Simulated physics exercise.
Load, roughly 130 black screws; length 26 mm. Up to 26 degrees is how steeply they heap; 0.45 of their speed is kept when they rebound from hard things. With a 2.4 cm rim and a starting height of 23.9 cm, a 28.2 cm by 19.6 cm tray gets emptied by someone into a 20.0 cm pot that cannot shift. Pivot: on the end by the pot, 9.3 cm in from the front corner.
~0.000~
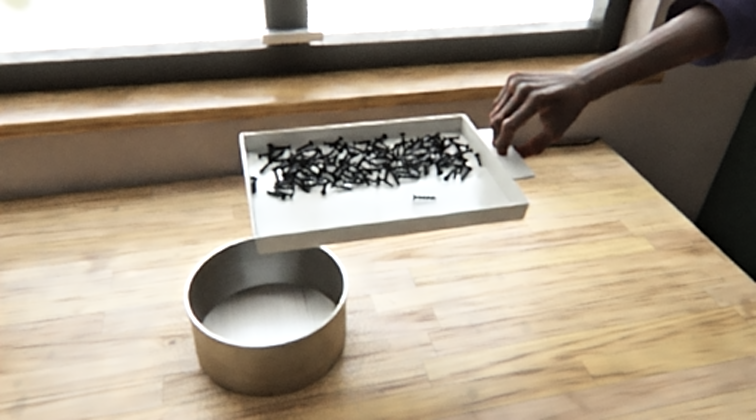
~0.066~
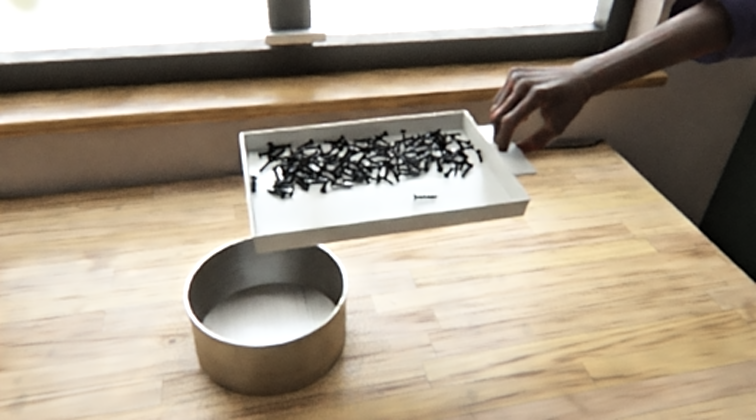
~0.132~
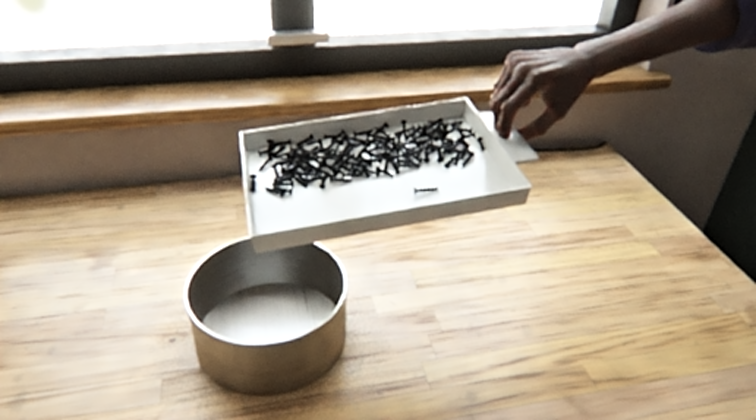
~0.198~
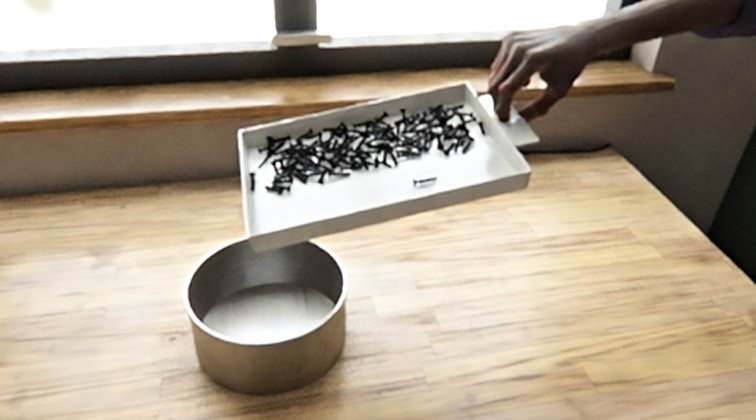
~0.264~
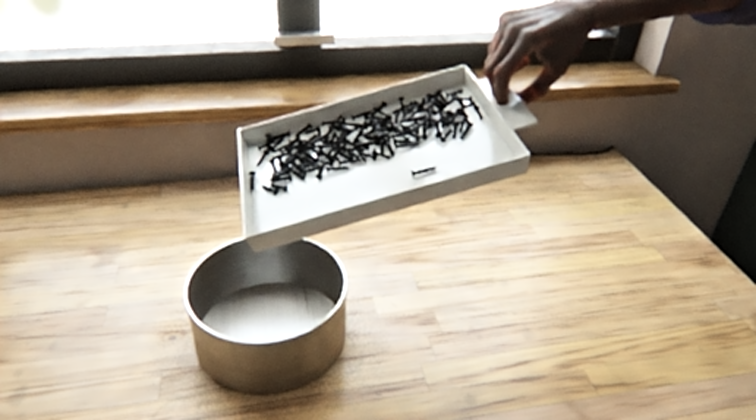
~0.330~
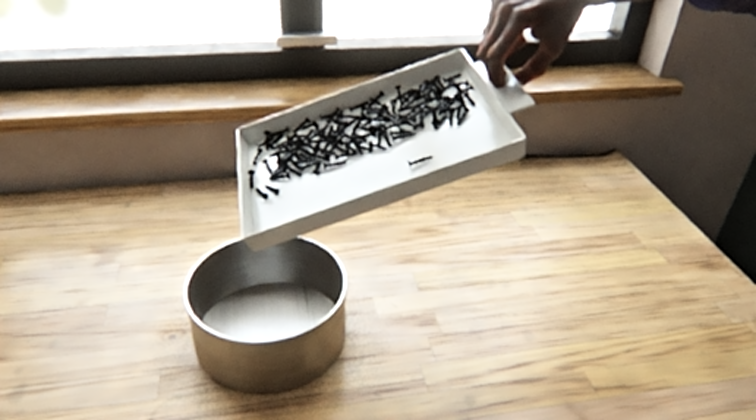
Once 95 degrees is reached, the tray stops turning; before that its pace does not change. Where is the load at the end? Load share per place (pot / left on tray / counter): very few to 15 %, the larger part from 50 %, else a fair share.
Pot: The larger part; tray: Very few; counter: A fair share.
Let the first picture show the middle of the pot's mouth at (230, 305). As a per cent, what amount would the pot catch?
Close to 95 in a hundred.
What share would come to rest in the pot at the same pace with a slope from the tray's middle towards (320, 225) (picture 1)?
Roughly 35 % of the pieces.
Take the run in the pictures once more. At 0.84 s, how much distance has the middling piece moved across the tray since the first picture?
Roughly 13 cm.
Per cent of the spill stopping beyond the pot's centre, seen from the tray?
About 90 per cent.
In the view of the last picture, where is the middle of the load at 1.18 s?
Close to pixel (238, 196).
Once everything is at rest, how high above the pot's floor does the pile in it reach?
My guess is around 2.0 centimetres.
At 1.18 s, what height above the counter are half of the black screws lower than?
Roughly 24 centimetres, give or take.
After 0.84 s, tilt 55 degrees; the tray holds 100 %, the pot 0 %.
Then, at 1.18 s, tilt 79 degrees; the tray holds 75 %, the pot 10 %.
After 1.62 s, tilt 95 degrees; the tray holds 20 %, the pot 40 %.
In the end, at 2.9 s, pot 70 %, tray 0 %, counter 30 %.
